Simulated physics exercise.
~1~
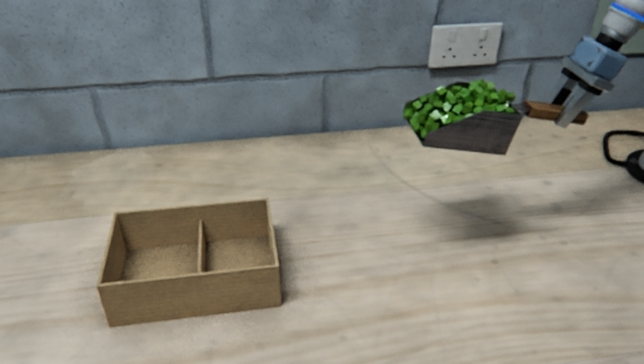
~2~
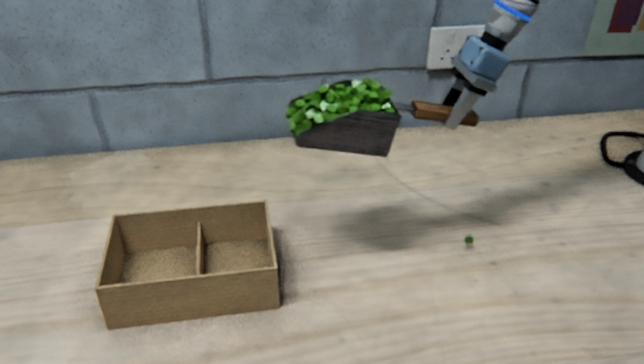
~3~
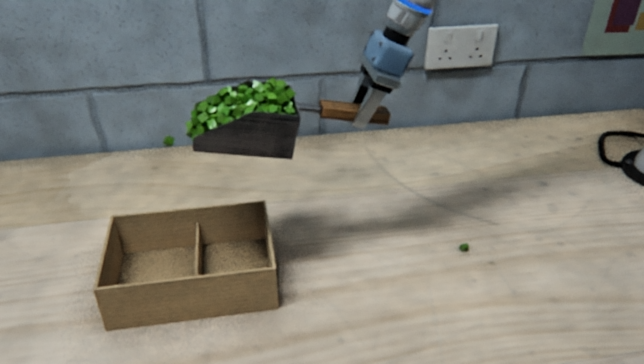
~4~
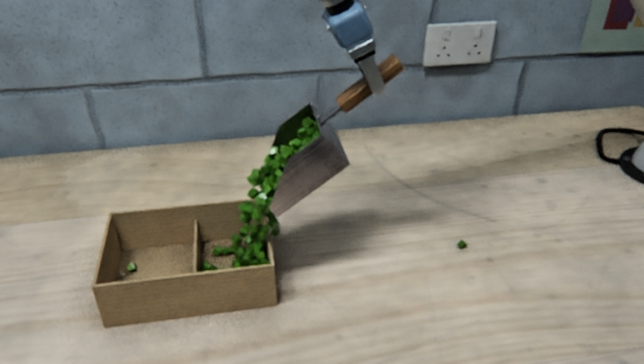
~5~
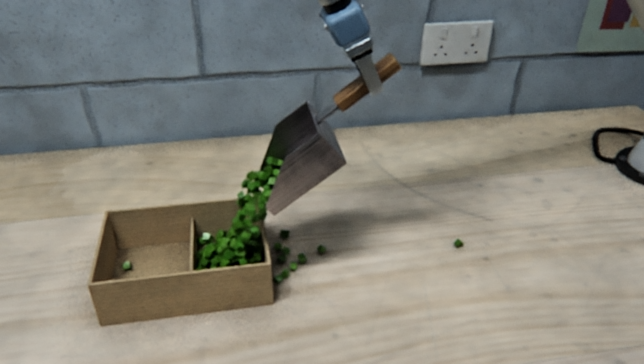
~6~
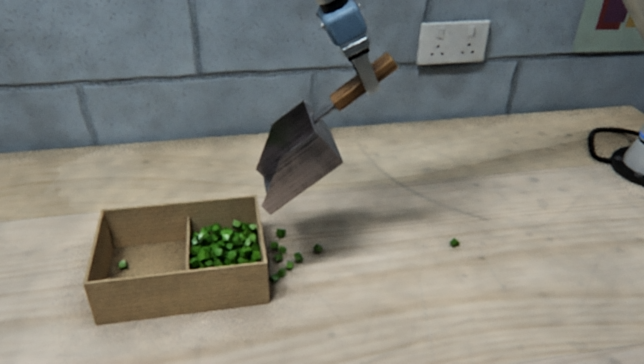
A robot arm carried a scoop heaped with green vegetable dice left across the table, dropping a piece on the way, then tipped it over a divided box, filling the right compartment while a few pieces scattered beside it and one landed in the left.
